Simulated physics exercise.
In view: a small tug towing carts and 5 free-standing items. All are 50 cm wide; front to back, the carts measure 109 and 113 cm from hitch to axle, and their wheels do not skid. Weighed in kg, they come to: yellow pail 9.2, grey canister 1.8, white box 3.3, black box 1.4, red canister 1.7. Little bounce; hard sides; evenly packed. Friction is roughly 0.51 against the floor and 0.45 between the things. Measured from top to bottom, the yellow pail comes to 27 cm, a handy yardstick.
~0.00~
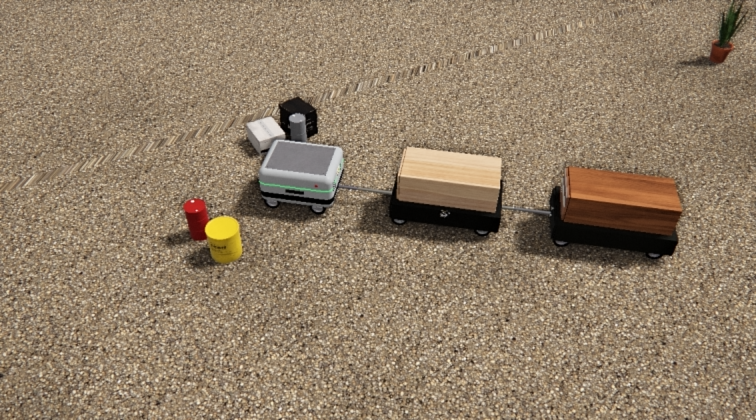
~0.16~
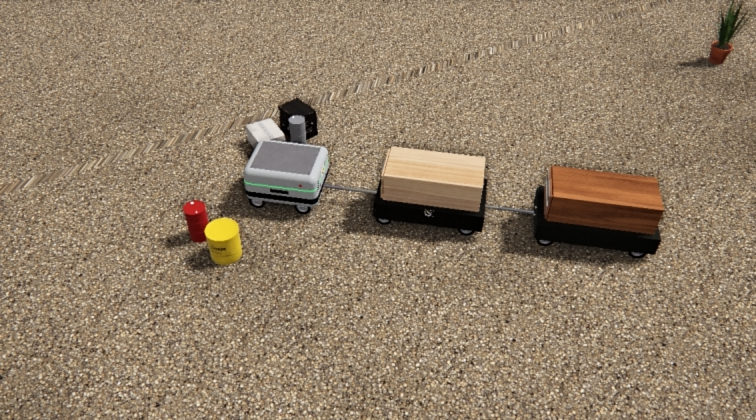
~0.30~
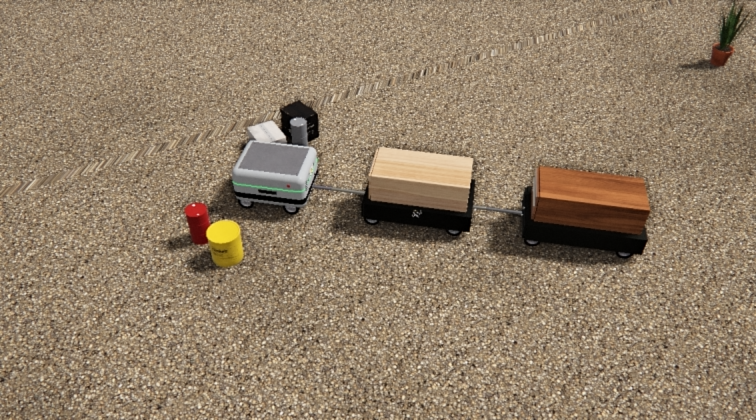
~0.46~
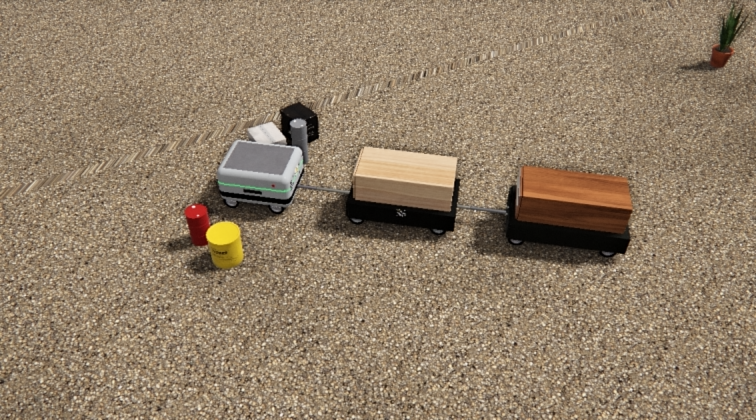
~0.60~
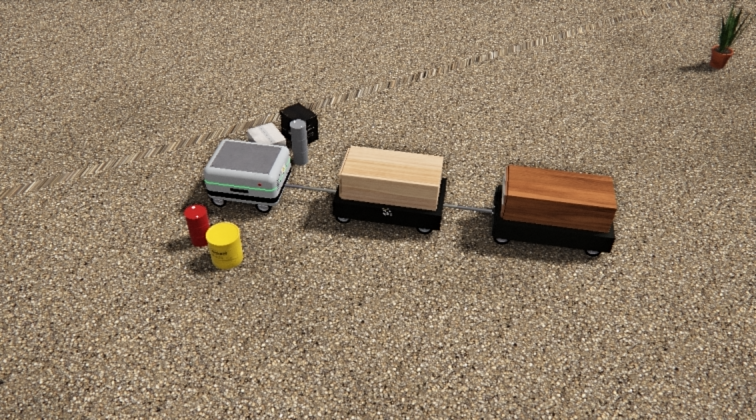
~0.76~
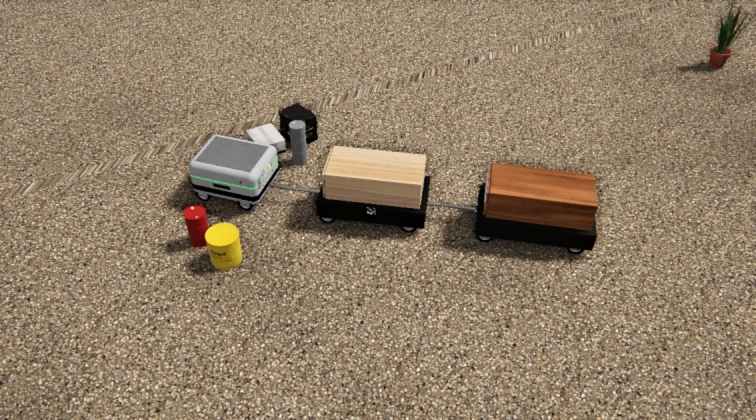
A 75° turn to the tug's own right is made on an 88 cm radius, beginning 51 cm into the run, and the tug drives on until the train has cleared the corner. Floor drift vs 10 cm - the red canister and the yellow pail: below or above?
Red canister below; yellow pail below.
Around 2.06 s, tug 167 cm along; white box shifted 3 cm.
Around 3.76 s, tug 305 cm along; white box shifted 29 cm; grey canister shifted 26 cm; black box shifted 10 cm.
Around 4.96 s, tug 402 cm along; white box shifted 89 cm; grey canister shifted 53 cm; black box shifted 22 cm.
Finally (6.7 s), not toppled but over 10 cm from the start, grey canister, white box and black box; the other 2 still in place (within 10 cm). Final places as that camera would see them, red canister near (198, 227), yellow pail near (224, 247).
